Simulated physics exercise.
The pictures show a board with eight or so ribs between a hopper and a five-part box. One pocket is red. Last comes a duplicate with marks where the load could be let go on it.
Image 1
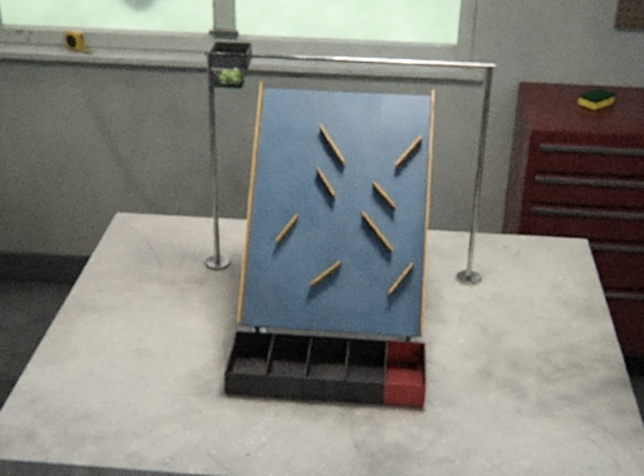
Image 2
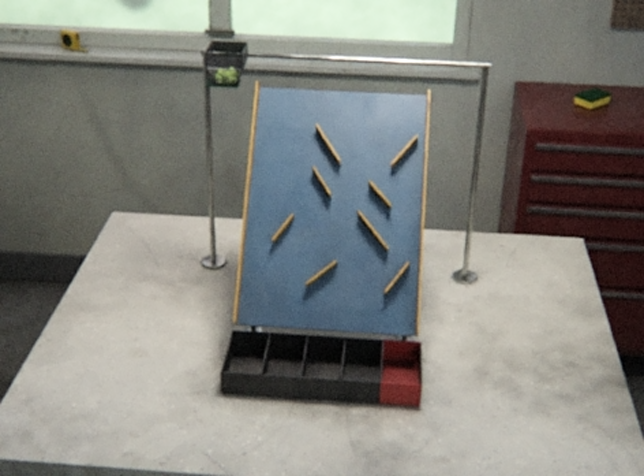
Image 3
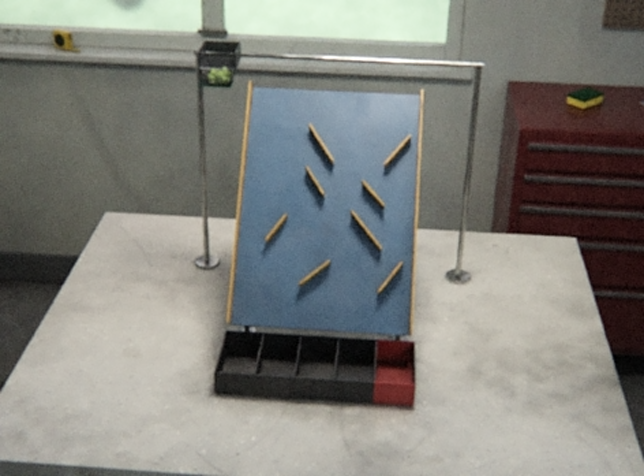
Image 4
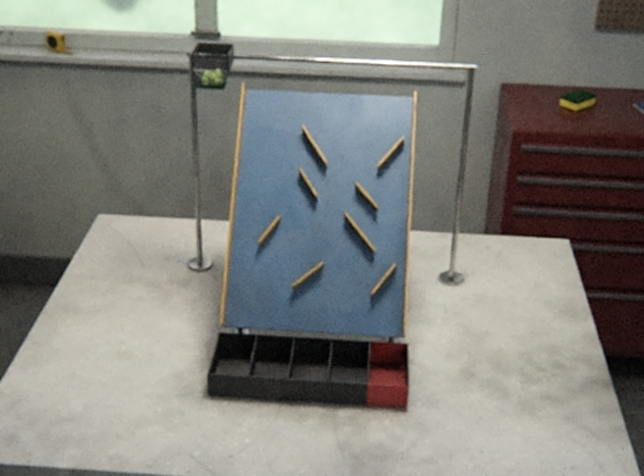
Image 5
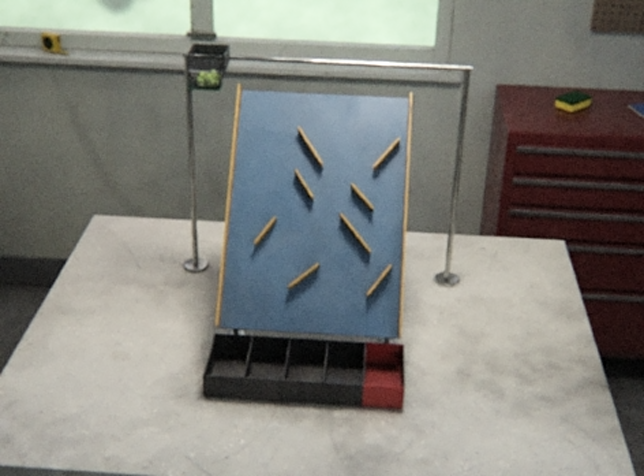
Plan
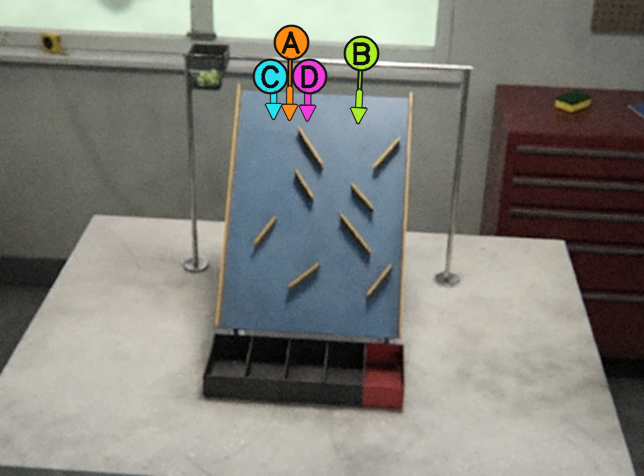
In this clip, a tilted blue board with wooden ribs stands between a small raised hopper and a five-part box with a red right-hand pocket; the view shifts slightly, moving the scene left, while nothing on the board moves.
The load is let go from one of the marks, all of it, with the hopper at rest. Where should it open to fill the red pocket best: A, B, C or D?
I would pick mark B.
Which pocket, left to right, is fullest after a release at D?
The fourth.
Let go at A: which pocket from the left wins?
The first.
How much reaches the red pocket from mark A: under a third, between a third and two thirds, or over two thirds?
Mark A gives under a third.
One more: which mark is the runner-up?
D it is.
On the marked copy, mark A meets the board at (289, 114); mark B meets the board at (358, 117); mark C meets the board at (273, 113); mark D meets the board at (307, 115).
Choosing A, only a few in the red pocket, the bulk in other pockets, close to a quarter outside the box.
Choosing B, close to a quarter in the red pocket, close to half in other pockets, close to a quarter outside the box.
Choosing C, only a few in the red pocket, the bulk in other pockets, a small share outside the box.
Choosing D, a small share in the red pocket, close to two thirds in other pockets, close to a quarter outside the box.
